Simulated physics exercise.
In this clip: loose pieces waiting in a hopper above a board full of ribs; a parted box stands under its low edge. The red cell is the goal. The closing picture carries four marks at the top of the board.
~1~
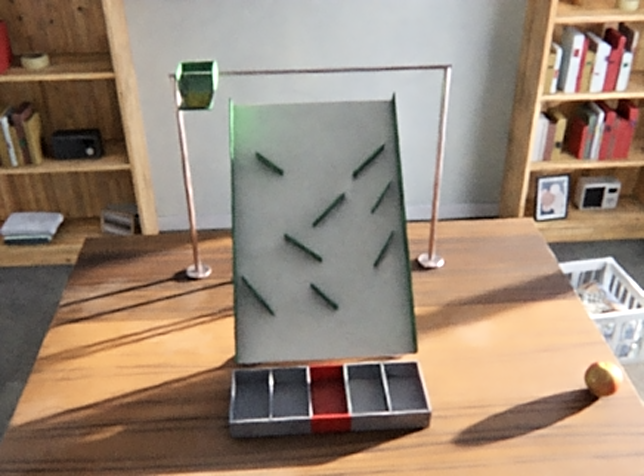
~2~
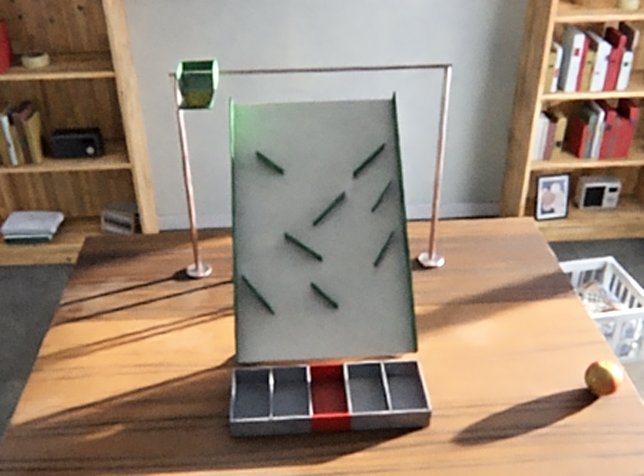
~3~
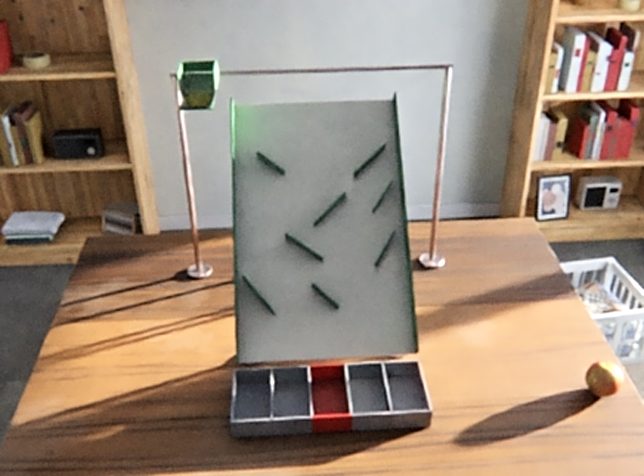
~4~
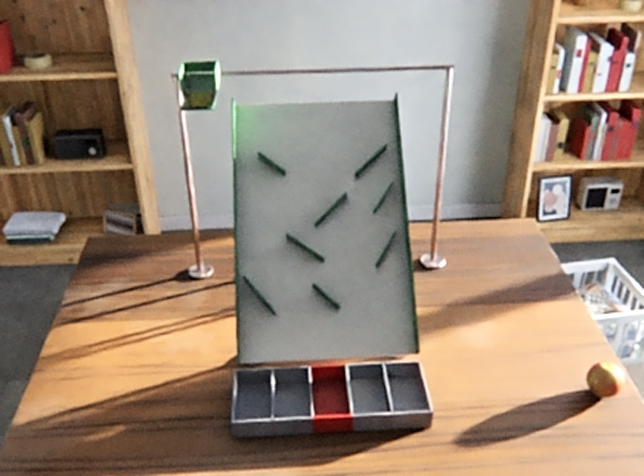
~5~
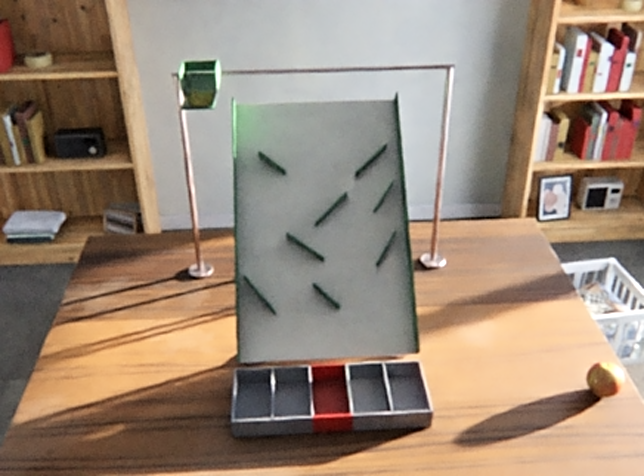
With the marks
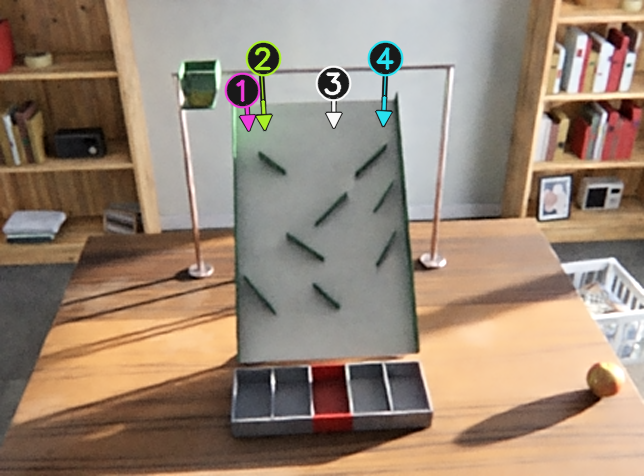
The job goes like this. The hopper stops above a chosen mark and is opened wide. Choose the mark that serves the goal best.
The answer is mark 1.
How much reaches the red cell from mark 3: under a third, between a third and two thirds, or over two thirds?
Under a third.
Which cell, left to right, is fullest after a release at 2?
The fourth.
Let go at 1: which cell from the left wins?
The third from the left.
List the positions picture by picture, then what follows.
In the first frame, hopper at (200, 98), dried peas, door shut.
In the second frame, ribs (256, 151) to (283, 170), (354, 172) to (384, 143), (314, 222) to (345, 191).
In the third frame, ribs (374, 209) to (392, 182), (286, 233) to (323, 258), (376, 264) to (395, 231).
In the fourth frame, ribs (244, 276) to (275, 313), (313, 284) to (340, 308).
In the fifth frame, red cell at (333, 422), number 3 of 5 from the left.
On the marked copy, mark 1 meets the board at (248, 125); mark 2 meets the board at (264, 124); mark 3 meets the board at (333, 122); mark 4 meets the board at (383, 120).
With 1, about a third in the red cell, about half in other cells, a stray few outside the box.
With 2, a small part in the red cell, most in other cells, a small part outside the box.
With 3, a small part in the red cell, nearly all in other cells.
With 4, a small part in the red cell, most in other cells.
